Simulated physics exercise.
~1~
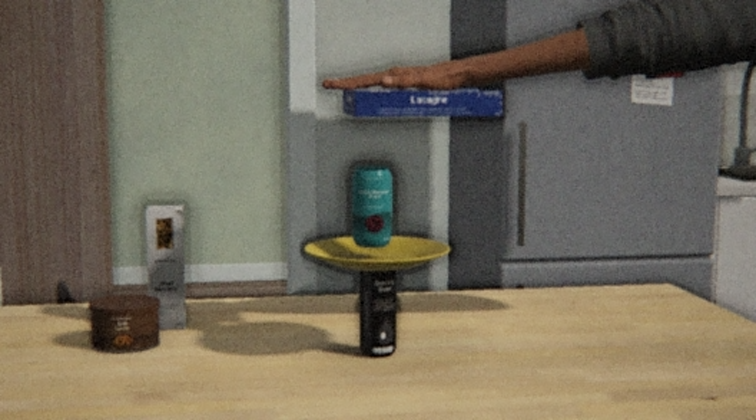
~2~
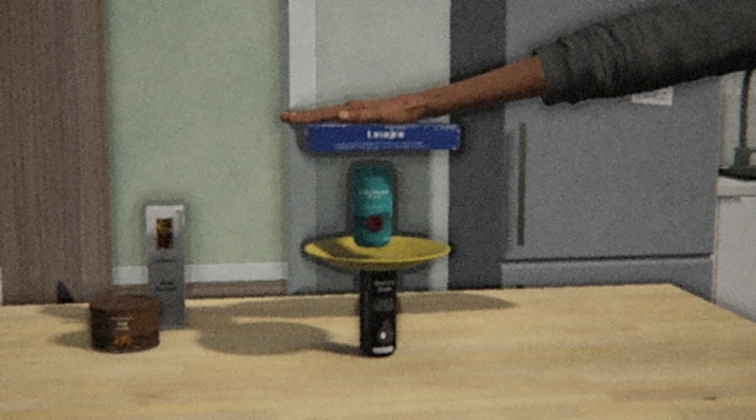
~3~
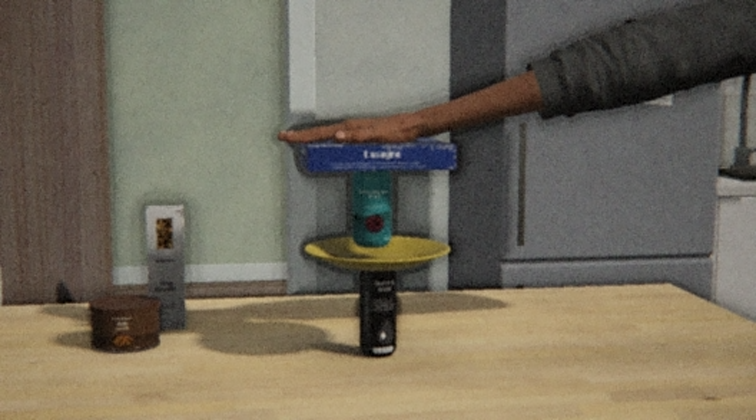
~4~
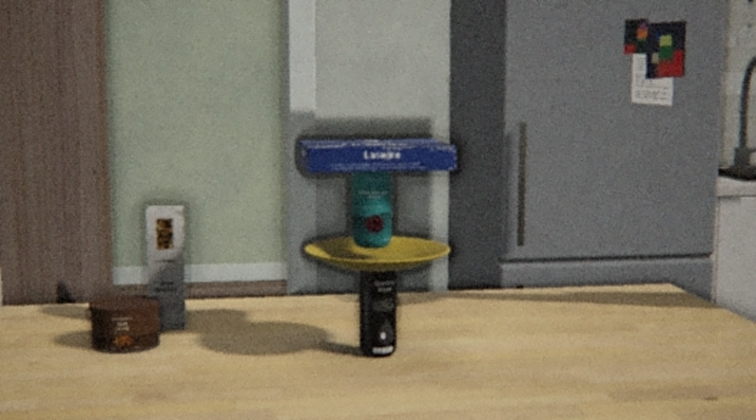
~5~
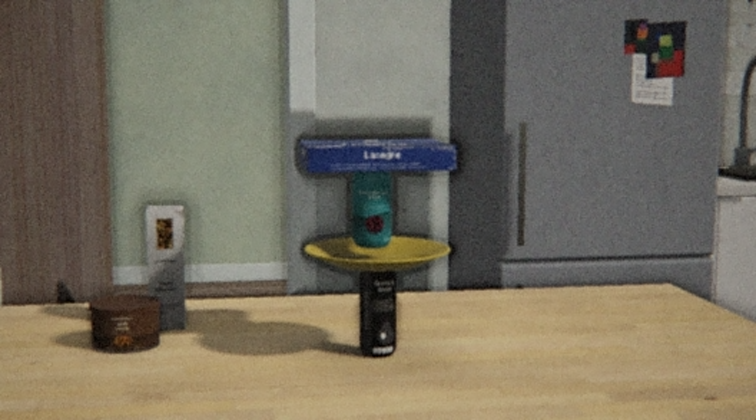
At the start, a hand holds a blue packet above a stack on a wooden table, where a turquoise can sits in a yellow plate balanced on a black can. A brown tub and a white carton stand to the left. The hand moves the packet left and down until it is just over the turquoise can, then lowers it onto the top. The hand lets go and withdraws, leaving the packet lying across the can. Nothing tips or slides afterward, and the whole pile stays balanced and still.
